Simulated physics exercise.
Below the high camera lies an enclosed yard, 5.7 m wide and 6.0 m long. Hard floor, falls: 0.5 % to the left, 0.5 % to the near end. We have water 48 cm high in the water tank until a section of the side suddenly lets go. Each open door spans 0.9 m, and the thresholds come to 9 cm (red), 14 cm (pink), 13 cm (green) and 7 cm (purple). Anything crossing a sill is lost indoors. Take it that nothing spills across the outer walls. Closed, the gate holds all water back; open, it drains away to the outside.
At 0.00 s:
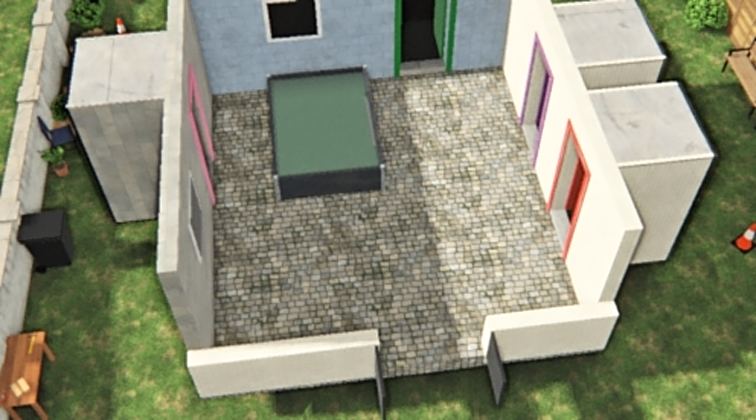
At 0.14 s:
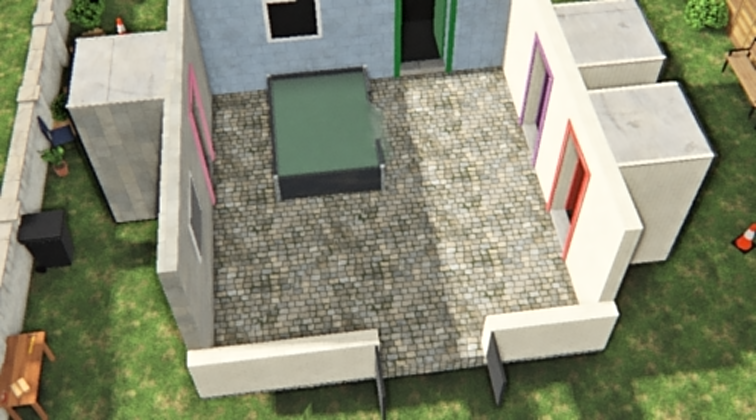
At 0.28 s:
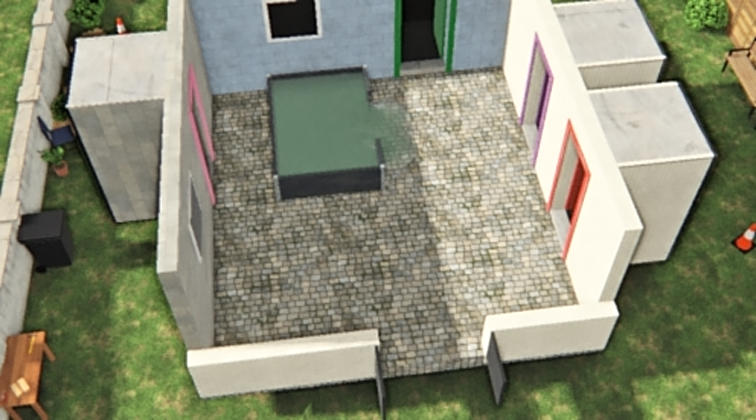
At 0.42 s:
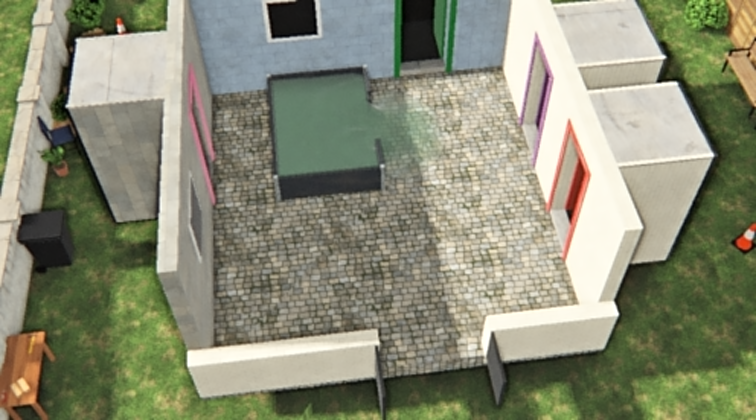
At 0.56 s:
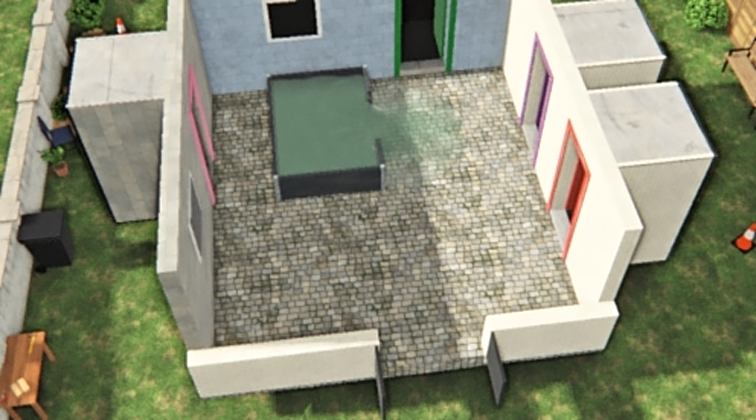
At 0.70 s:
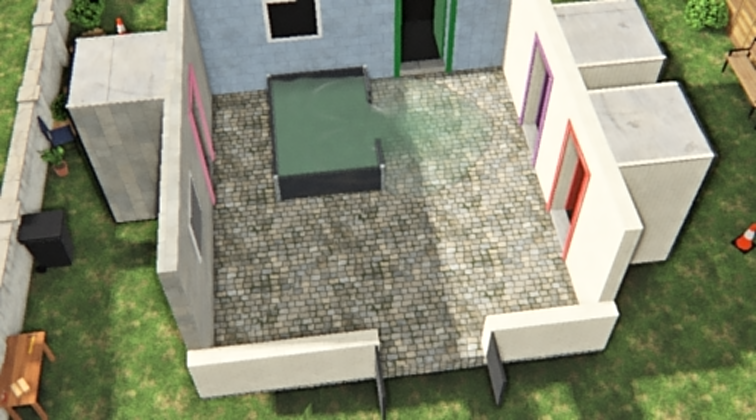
Greenish water pours from the right side of a tank and spreads across the paved yard.
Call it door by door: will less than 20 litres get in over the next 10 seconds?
Red door - yes, less; pink door - yes, less; green door - yes, less; purple door - no, 20 litres or more.
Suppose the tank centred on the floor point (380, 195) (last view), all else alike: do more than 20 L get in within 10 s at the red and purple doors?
Lab note: Red door limit exceeded; purple door limit exceeded.
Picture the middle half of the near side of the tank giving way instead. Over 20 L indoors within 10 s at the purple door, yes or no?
Purple: Falls short.
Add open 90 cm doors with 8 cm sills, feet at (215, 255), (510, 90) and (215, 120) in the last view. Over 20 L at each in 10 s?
Taking them in order, the first gets too little, the second enough and the third too little.
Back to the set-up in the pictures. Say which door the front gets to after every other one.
That's the pink door.
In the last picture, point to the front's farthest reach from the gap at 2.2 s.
Point: Roughly (556, 252).
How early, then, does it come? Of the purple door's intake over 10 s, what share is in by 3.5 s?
That works out near 65%.
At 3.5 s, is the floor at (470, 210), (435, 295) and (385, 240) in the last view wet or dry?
Submerged, untouched, untouched.
After 1.4 s water covers 25 % of the floor and is deepest (27 cm) near (381, 140); red door not reached, pink door not reached, green door 5 cm at the sill, 0 L in, purple door 15 cm at the sill, 13 L in.
After 2.2 s water covers 30 % of the floor and is deepest (31 cm) near (505, 92); red door 7 cm at the sill, 0 L in, pink door not reached, green door 8 cm at the sill, 0 L in, purple door 22 cm at the sill, 77 L in.
After 3.5 s water covers 35 % of the floor and is deepest (18 cm) near (453, 111); red door 8 cm at the sill, 0 L in, pink door not reached, green door 13 cm at the sill, 1 L in, purple door 17 cm at the sill, 156 L in.
After 6.0 s water covers 60 % of the floor and is deepest (16 cm) near (558, 331); red door 7 cm at the sill, 1 L in, pink door not reached, green door 8 cm at the sill, 3 L in, purple door 12 cm at the sill, 217 L in.
After 10.0 s water covers 85 % of the floor and is deepest (10 cm) near (216, 373); red door 4 cm at the sill, 1 L in, pink door 1 cm at the sill, 0 L in, green door 6 cm at the sill, 3 L in, purple door 6 cm at the sill, 235 L in.
